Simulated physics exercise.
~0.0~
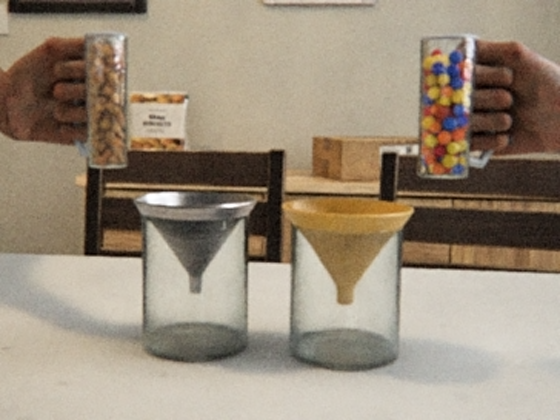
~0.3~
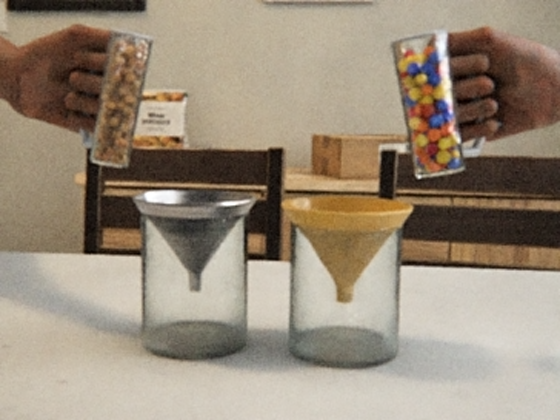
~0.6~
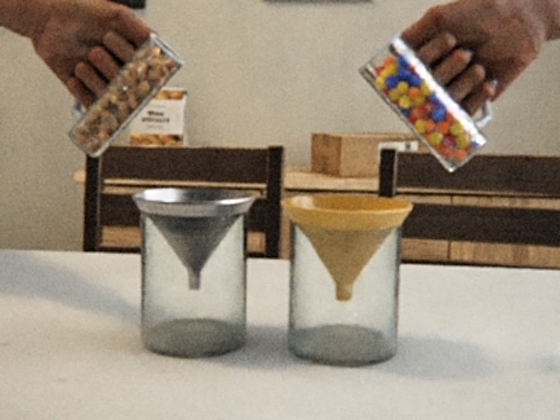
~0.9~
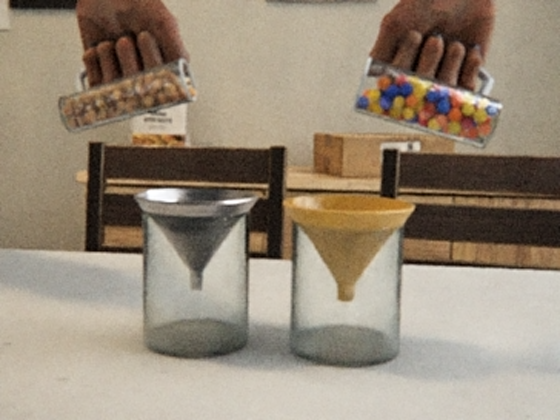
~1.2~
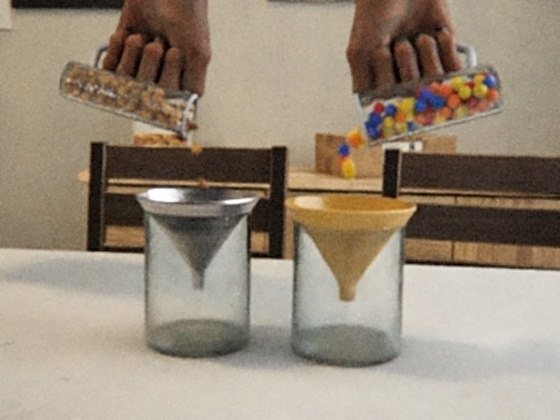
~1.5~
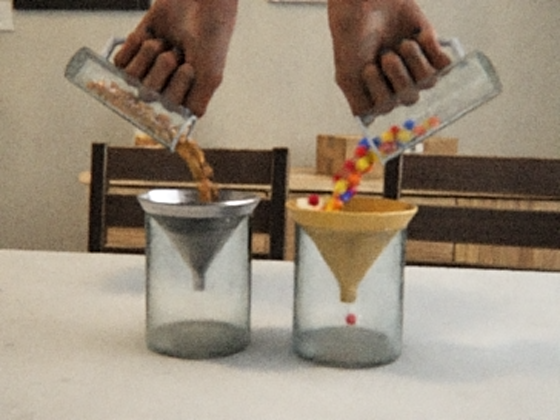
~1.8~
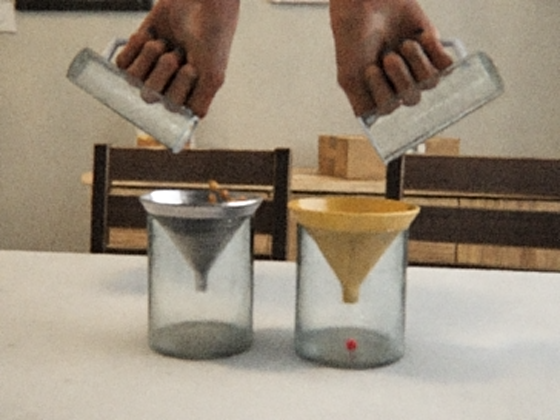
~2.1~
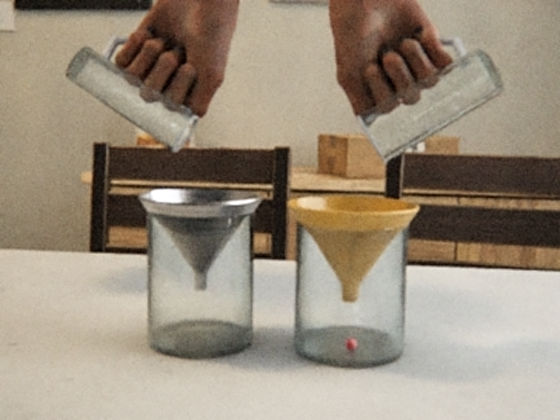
At the start, two hands hold clear cups upright above two glass jars, the left cup full of nuts over a silver funnel and the right full of colourful candies over a yellow one. The hands tilt the cups inward until both lie on their sides. A few nuts and more of the candies begin to spill out, then both streams pour into the funnels as the cups tip further. One red candy drops through the right funnel. At the end, both cups are empty, the left jar is empty, and the right jar holds only that red candy, with both funnels blocked.
